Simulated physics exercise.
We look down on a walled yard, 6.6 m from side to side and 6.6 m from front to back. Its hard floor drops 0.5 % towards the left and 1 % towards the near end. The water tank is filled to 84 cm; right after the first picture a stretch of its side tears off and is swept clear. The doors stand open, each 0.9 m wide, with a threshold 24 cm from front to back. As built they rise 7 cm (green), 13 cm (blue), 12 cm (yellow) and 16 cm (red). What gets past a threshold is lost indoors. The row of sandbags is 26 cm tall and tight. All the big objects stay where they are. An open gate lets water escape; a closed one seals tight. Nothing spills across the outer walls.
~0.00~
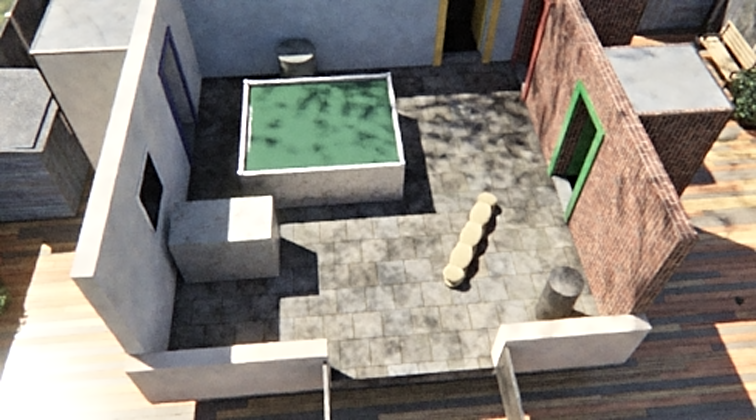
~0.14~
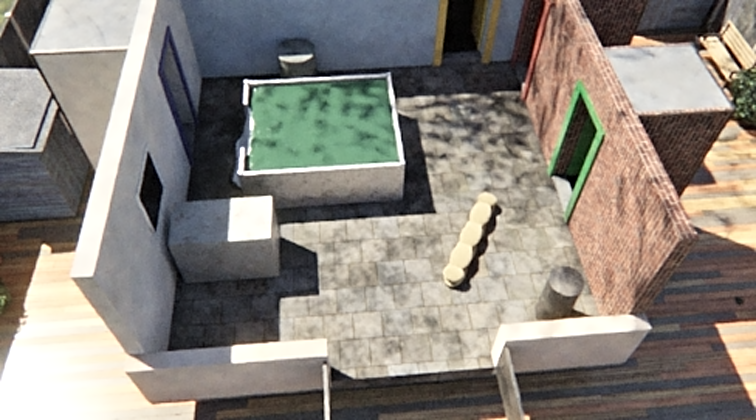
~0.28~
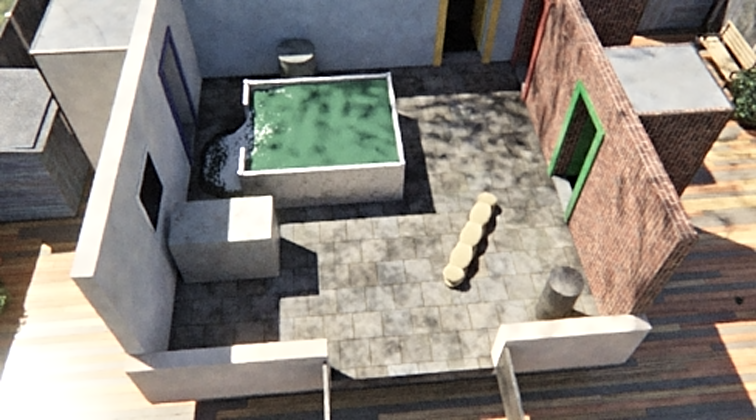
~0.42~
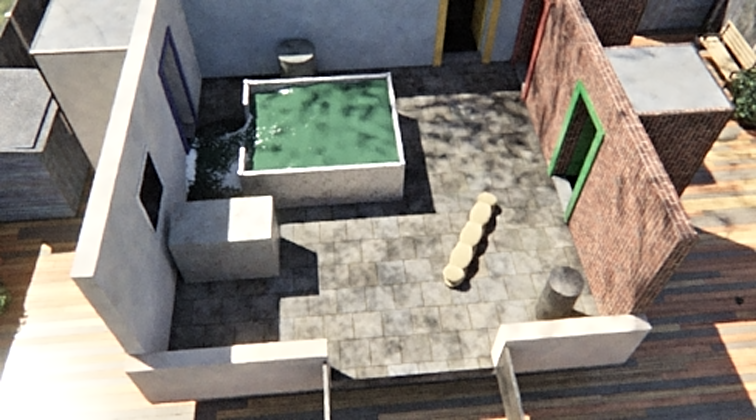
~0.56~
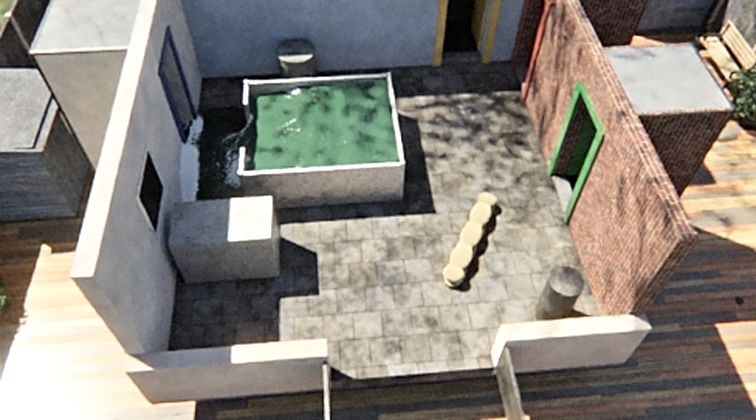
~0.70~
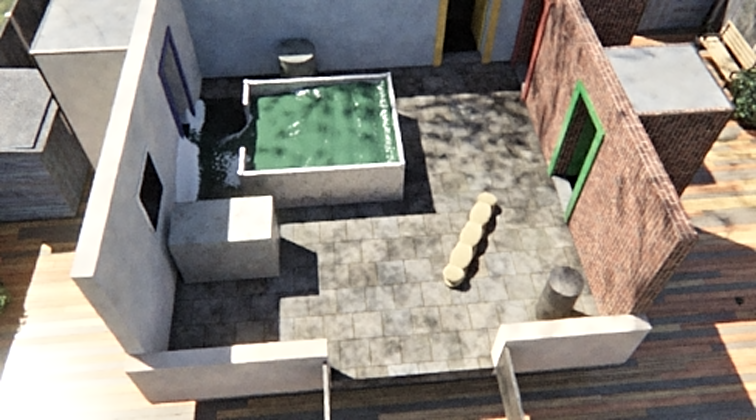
We see a walled yard with a raised tank of green water; its left side opens, and water pours onto the paving, spreads to the left wall and runs along it while the tank's surface ripples.
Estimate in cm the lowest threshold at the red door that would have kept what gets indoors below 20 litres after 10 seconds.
It would have to be roughly 10.5 cm high.
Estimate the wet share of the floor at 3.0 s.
About 40 per cent.
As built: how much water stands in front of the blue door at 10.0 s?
About 15.5 cm.
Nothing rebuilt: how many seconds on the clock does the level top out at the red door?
At about 6.0 s.
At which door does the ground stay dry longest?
The red one.
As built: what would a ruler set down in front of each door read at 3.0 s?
Depths in cm: Green 0, blue 36, yellow 0, red 0.
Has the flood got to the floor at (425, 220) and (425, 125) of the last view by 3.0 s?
In that order: Wet, not reached.
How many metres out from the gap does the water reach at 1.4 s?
Some 4.2 m out.
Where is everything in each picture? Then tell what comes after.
In the first picture, the water tank at (320, 124) is whole and still, 84 cm deep; the red door at (529, 42) is dry.
In the second picture, the front is at (233, 182), 0.4 m from the gap at (251, 148); 0.3 m2 of floor is wet, 84 cm left at the back.
In the third picture, the front is at (203, 181), 0.9 m from the gap at (251, 151); 1.1 m2 of floor is wet, 84 cm left at the back.
In the fourth picture, water pours out at (251, 151) and has run 1.3 m, to (181, 156); about 14 cm deep outside, 84 cm at the back.
In the fifth picture, water pours out at (251, 151) and has run 1.4 m, to (181, 131); about 12 cm deep outside, 84 cm at the back.
In the sixth picture, water pours out at (251, 151) and has run 1.6 m, to (200, 101); about 12 cm deep outside, 78 cm at the back; the red door at (529, 42), 5.7 m from the gap, is still 5.6 m from the nearest water.
After 1.4 s water covers 15 % of the floor, deepest (62 cm) near (201, 172); it has not reached the red door.
After 3.0 s water covers 40 % of the floor, deepest (42 cm) near (194, 235); it has not reached the red door.
After 10.0 s water covers 95 % of the floor, deepest (20 cm) near (194, 235); 6 cm at the red door, 0 litres in over its 16 cm threshold.
At the red door as built, the water arrived by 5.2 s and peaked near 16 cm at 6.2 s.
With a threshold of 8.5 cm, 46 litres would have come in within the 10 s; with 12 cm, 10 litres. So under 20 litres takes about 10.5 cm.
